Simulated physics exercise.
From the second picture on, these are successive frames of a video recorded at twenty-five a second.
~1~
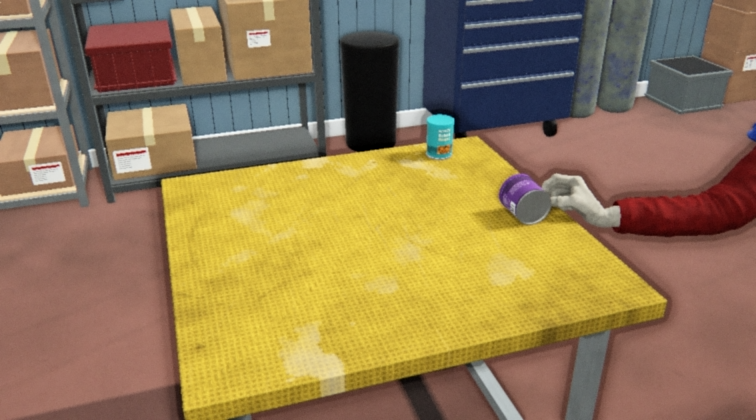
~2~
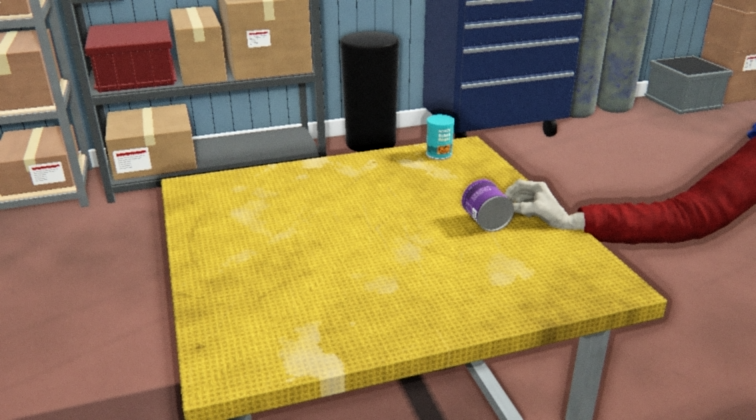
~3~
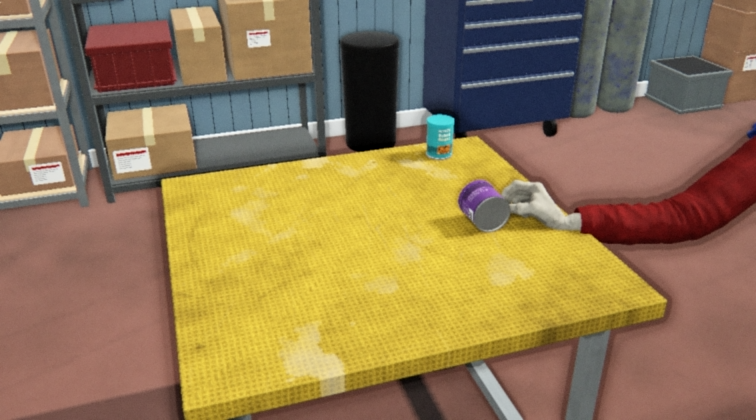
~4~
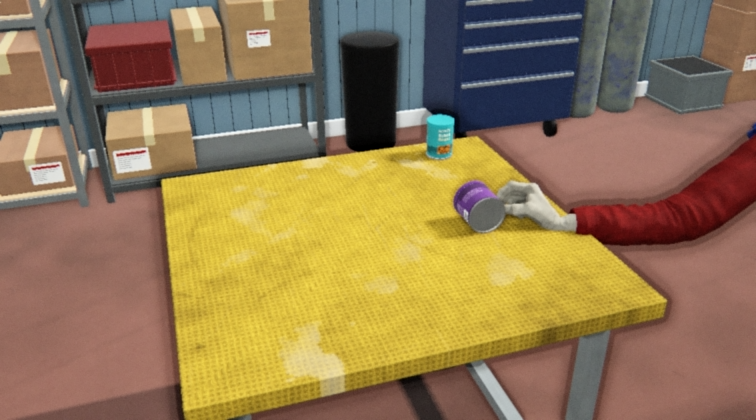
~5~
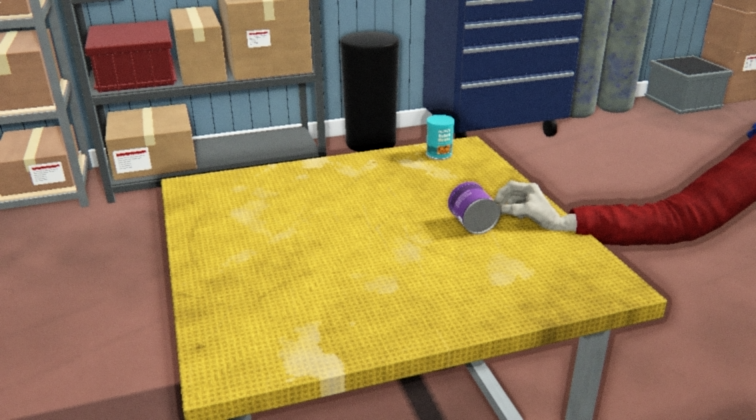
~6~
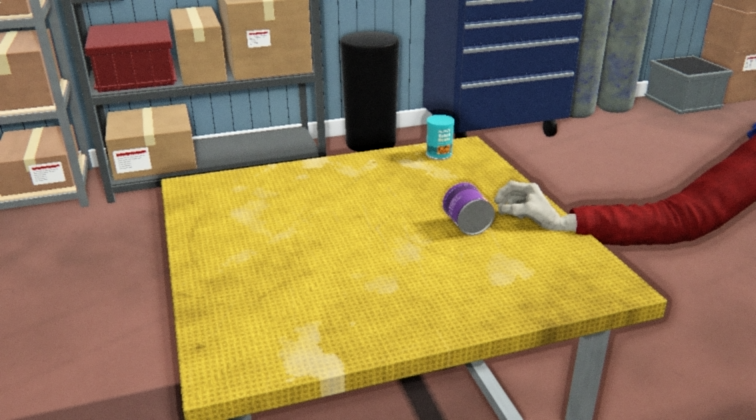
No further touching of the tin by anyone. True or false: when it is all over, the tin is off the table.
False.
Then, 0.20 s later than the last frame, purple tin moved about its own width near (444, 213).
Then, 0.40 s later than the last frame, purple tin moved about its own width near (425, 216).
Then, 0.70 s later than the last frame, purple tin moved well along near (406, 219).
When it is over, moved from the start, purple tin. End places, in pixels of the last picture, purple tin near (399, 221).
